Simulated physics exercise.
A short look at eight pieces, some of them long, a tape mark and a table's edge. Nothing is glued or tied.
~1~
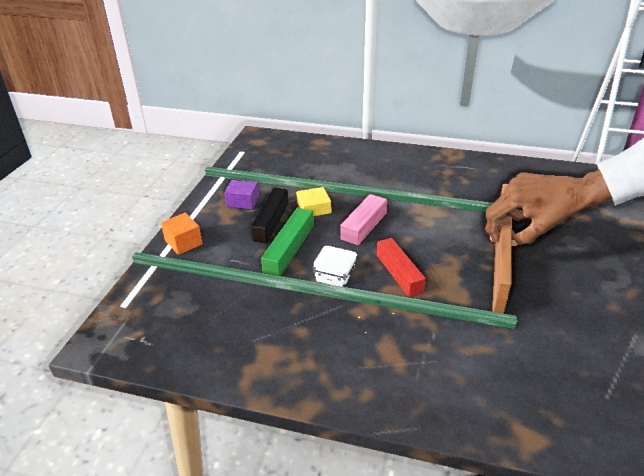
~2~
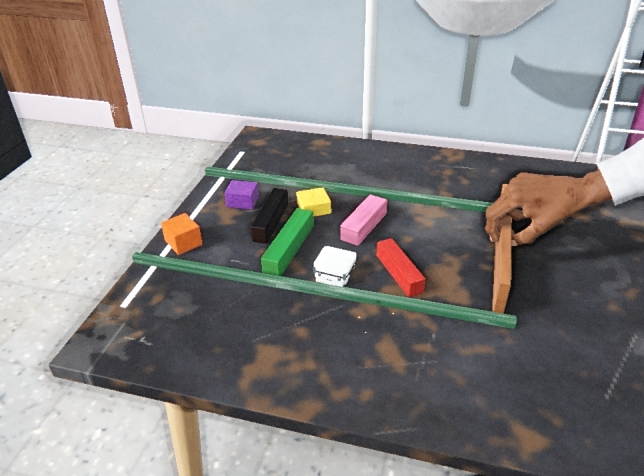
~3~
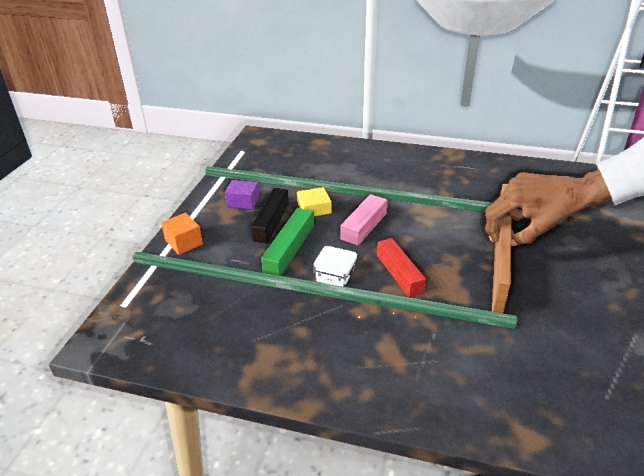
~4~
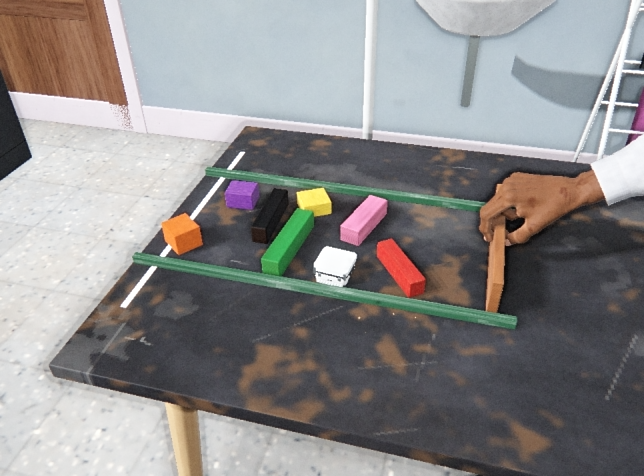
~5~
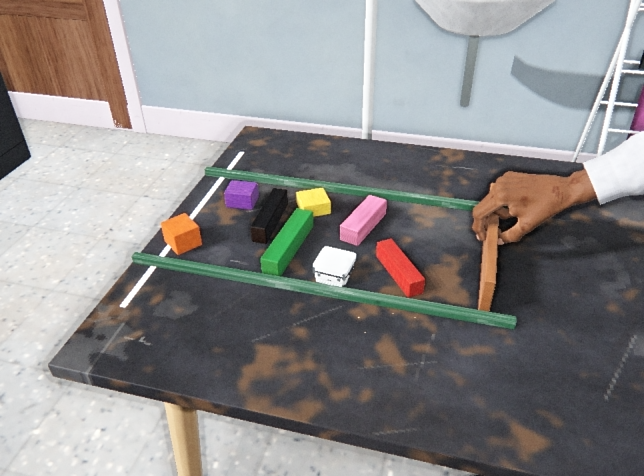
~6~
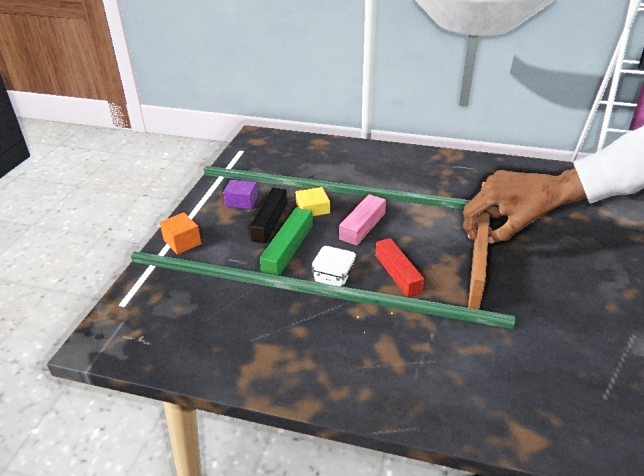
The clip opens on a dark, worn table where eight coloured pieces lie between two green rails, near a white tape line, while a hand holds a brown board upright at the right. After a still moment, the hand slides the board slightly left, and the pieces stay in place, untouched.
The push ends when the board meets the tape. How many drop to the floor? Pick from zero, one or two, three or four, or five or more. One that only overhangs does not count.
In the end the number that fall off is five or more.
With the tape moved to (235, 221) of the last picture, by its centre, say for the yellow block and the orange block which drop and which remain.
The yellow block is kept, the orange block drops off.
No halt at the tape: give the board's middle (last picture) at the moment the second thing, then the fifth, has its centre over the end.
Near (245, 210) and (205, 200).
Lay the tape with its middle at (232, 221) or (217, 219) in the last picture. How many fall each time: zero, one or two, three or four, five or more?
In that order: One to two; three or four.
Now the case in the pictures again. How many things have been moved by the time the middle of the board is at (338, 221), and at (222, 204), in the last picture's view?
The counts are 5 and 8.
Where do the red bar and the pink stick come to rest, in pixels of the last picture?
The red bar at (168, 229), the pink stick at (185, 193).
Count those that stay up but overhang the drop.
1 of them.
Soon after, none off yet; orange block at rest near (181, 233); purple block at rest near (241, 194); black stick at rest near (269, 214).
After that, none off yet; orange block at rest near (181, 233); purple block moving near (236, 193); black stick displaced a little near (245, 209).
And then, none off yet; orange block tilting well over near (137, 229); purple block tilting well over near (176, 192); black stick displaced about its own width near (183, 197).
In the end, the number that fall off is five or more; gone, white case, yellow block, green stick, black stick, purple block and orange block.
